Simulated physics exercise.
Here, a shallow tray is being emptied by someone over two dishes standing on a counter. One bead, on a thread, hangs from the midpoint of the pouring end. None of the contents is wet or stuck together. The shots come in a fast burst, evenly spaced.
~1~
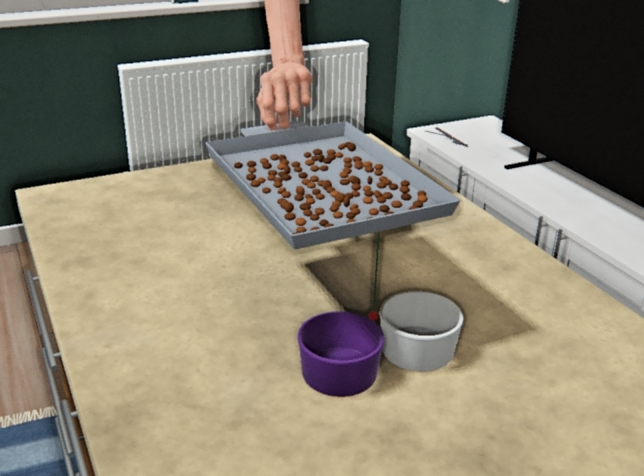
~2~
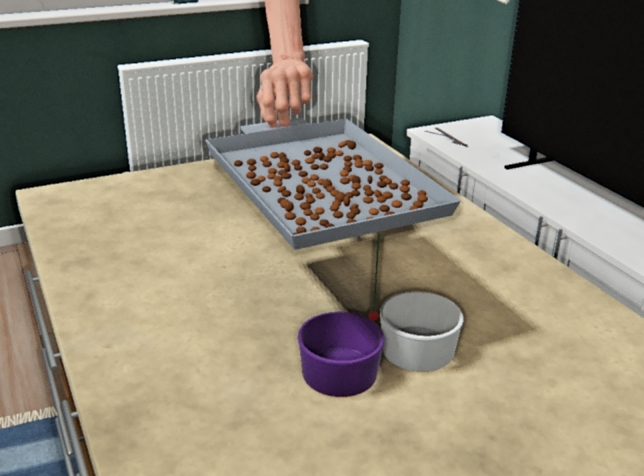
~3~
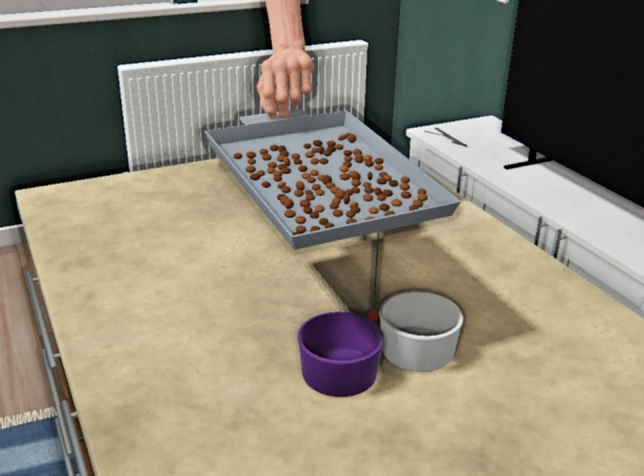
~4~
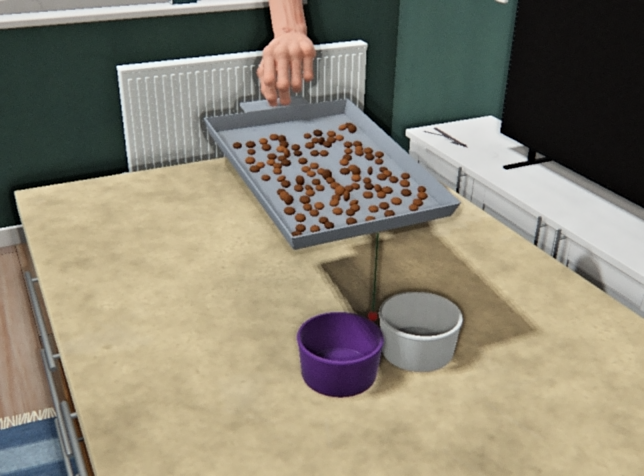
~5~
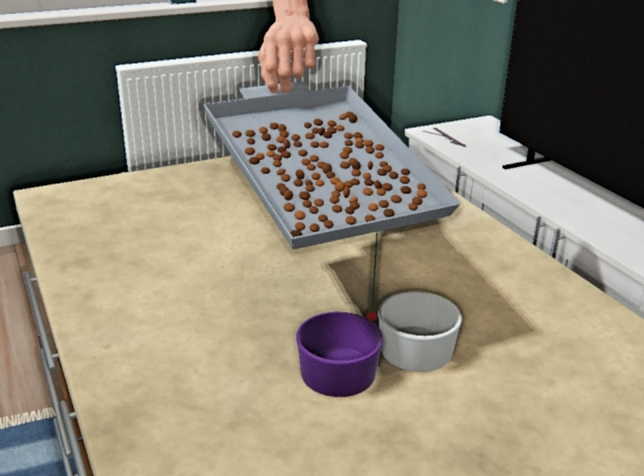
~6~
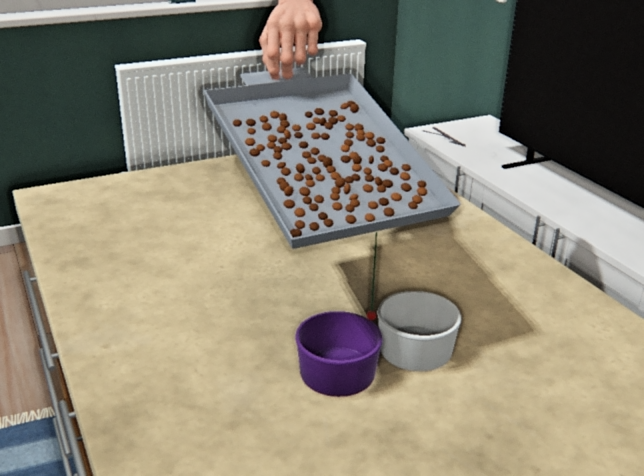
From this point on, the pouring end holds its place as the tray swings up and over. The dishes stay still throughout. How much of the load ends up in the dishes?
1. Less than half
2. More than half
Less than half.
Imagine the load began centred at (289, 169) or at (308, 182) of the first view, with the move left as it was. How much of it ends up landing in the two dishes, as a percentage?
Near 20 per cent and near 20 per cent.
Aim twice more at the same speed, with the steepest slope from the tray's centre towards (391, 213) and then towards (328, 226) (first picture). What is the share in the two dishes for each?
Lab note: Case 1 near 60 %, case 2 near 40 %.
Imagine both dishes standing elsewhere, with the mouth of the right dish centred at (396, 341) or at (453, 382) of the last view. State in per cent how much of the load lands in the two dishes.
Roughly 60% the first time and 0% the second time.
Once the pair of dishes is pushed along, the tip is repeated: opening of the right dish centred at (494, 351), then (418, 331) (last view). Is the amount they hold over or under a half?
In the first position a minority, in the second a majority.
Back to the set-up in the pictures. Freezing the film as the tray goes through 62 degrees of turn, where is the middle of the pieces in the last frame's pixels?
I'd put the middle close to (378, 215).
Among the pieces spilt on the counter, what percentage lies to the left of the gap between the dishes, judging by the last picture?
Estimate: Near 30 per cent.
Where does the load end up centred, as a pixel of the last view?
Around (415, 396).
Shortly afterwards, tray tipped steeply; all but a few on the tray; only a few in the air.
Next, tray tipped past a quarter turn; near a third on the tray; only a few in the left dish; only a few in the right dish; near a quarter outside both; near half in the air.
Some moments later, tray tipped past a quarter turn; a little in the left dish; a little in the right dish; the bulk outside both.
In the end, tray tipped past a quarter turn; a little in the left dish; a little in the right dish; the bulk outside both.
